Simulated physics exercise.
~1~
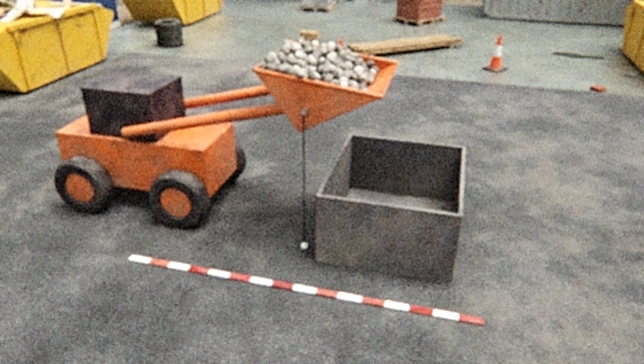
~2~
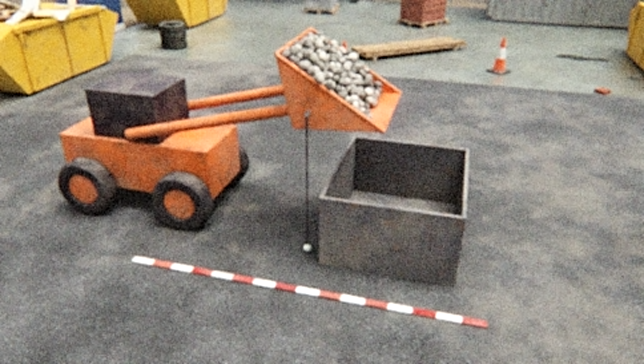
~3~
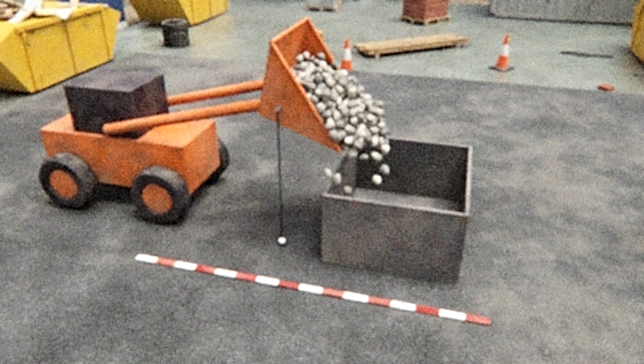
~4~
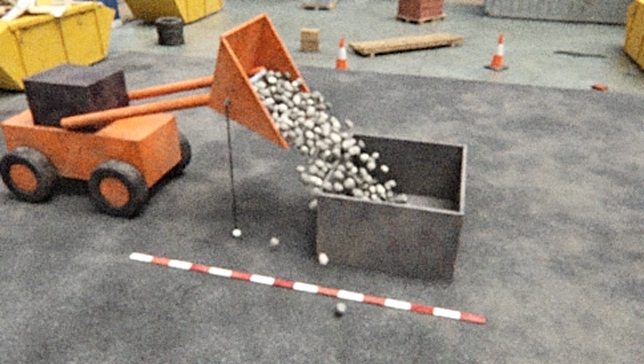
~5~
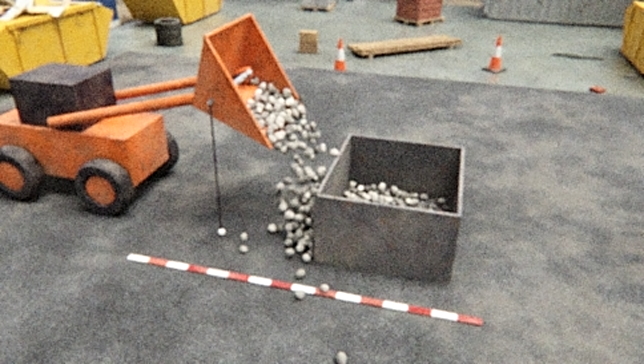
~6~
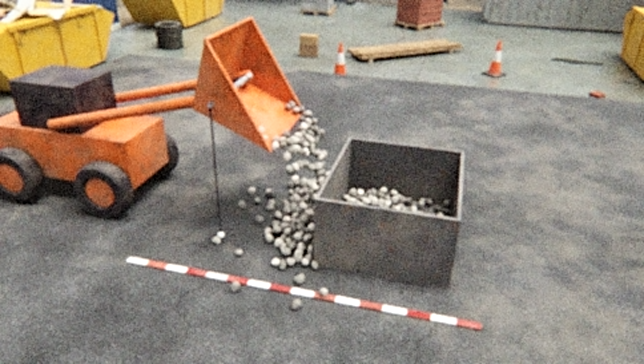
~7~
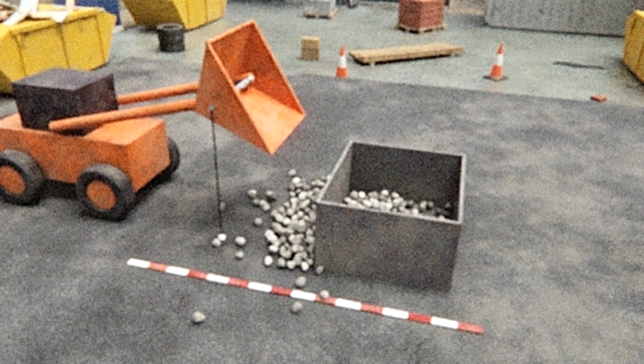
An orange loader with black wheels and a dark box on its back stands at the left of a grey workshop floor, seen from slightly above by a gently swaying camera. Its raised skip, heaped with grey stones, faces an open dark bin, with a red and white striped staff lying in front and yellow containers behind. The skip tips forward and stones pour into the bin. The loader backs away to the left while tipping, so the later stones drop short. The skip empties, leaving stones split between the bin and a pile against its left side, with a few strays near the staff.
